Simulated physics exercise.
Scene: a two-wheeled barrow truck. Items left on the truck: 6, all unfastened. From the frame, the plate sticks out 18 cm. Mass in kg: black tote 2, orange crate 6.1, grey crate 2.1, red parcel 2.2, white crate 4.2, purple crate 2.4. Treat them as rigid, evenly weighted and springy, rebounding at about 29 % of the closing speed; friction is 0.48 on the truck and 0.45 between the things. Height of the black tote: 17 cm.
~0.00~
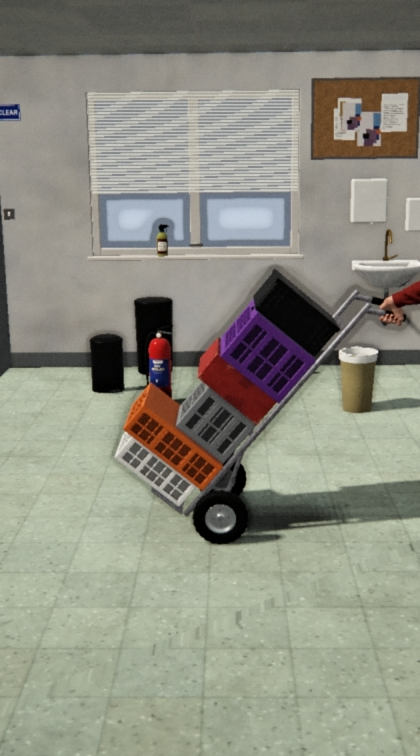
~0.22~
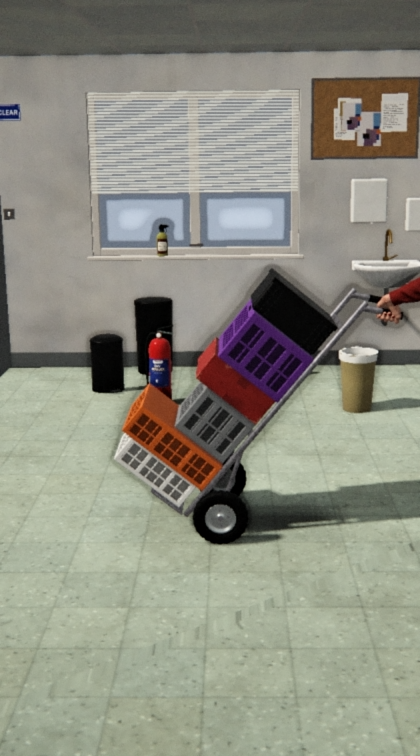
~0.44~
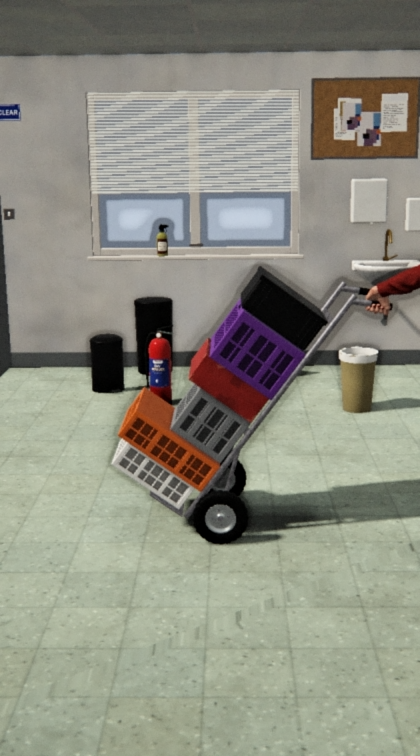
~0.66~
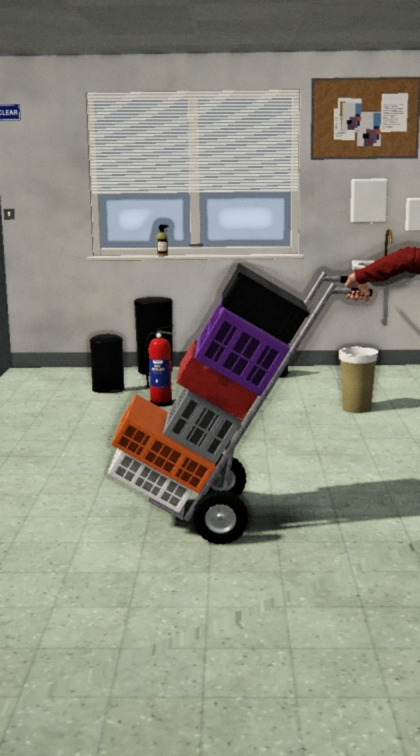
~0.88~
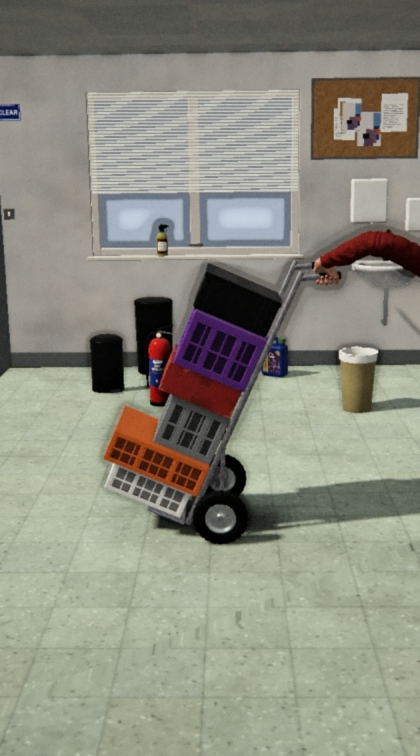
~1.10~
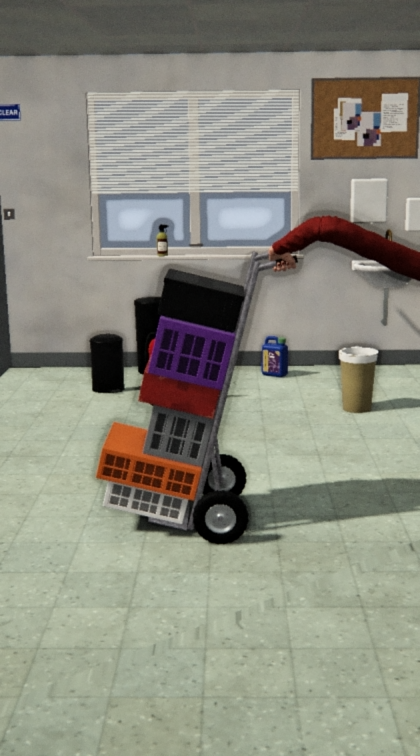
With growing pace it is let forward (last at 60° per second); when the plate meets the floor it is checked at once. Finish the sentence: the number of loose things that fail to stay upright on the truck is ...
... three or more.
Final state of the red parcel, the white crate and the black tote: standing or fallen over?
In the last frame the red parcel does not stay up, the white crate remains up and the black tote does not stay up.
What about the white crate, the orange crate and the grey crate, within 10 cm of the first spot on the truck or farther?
Note: White crate is left in place. Orange crate is left in place. Grey crate departs its position.
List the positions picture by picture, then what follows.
The first frame shows leaning back 40°; black tote (294, 312); orange crate (176, 435).
The second frame shows leaning back 39°; white crate (159, 460); purple crate (264, 348).
The third frame shows leaning back 36°; grey crate (211, 416); red parcel (229, 379).
The fourth frame shows leaning back 31°; white crate (154, 469); purple crate (241, 344).
The fifth frame shows leaning back 24°; grey crate (193, 420); red parcel (202, 380).
The sixth frame shows leaning back 14°; black tote (201, 300); orange crate (152, 460).
After 1.50 s, truck upright; black tote tipped 8° from how it sat near (122, 311); orange crate tipped 3° from how it sat near (142, 477); purple crate tipped 8° from how it sat.
After 1.90 s, truck upright; black tote now dropped from the stack; orange crate tipped 3° from how it sat near (142, 477); purple crate tipped 37° from how it sat.
After 2.10 s, truck upright; red parcel and purple crate now dropped from the stack; orange crate tipped 3° from how it sat near (142, 477); grey crate tipped 68° from how it sat.
After 2.30 s, truck upright; orange crate tipped 3° from how it sat near (142, 478); grey crate on its side; white crate tipped 3° from how it sat.
At rest (3.5 s), dropped from the stack, black tote, red parcel and purple crate; tipped over on the truck, grey crate; the other 2 in place, give or take 10 cm. Seen from the same camera at the end, orange crate near (142, 477).
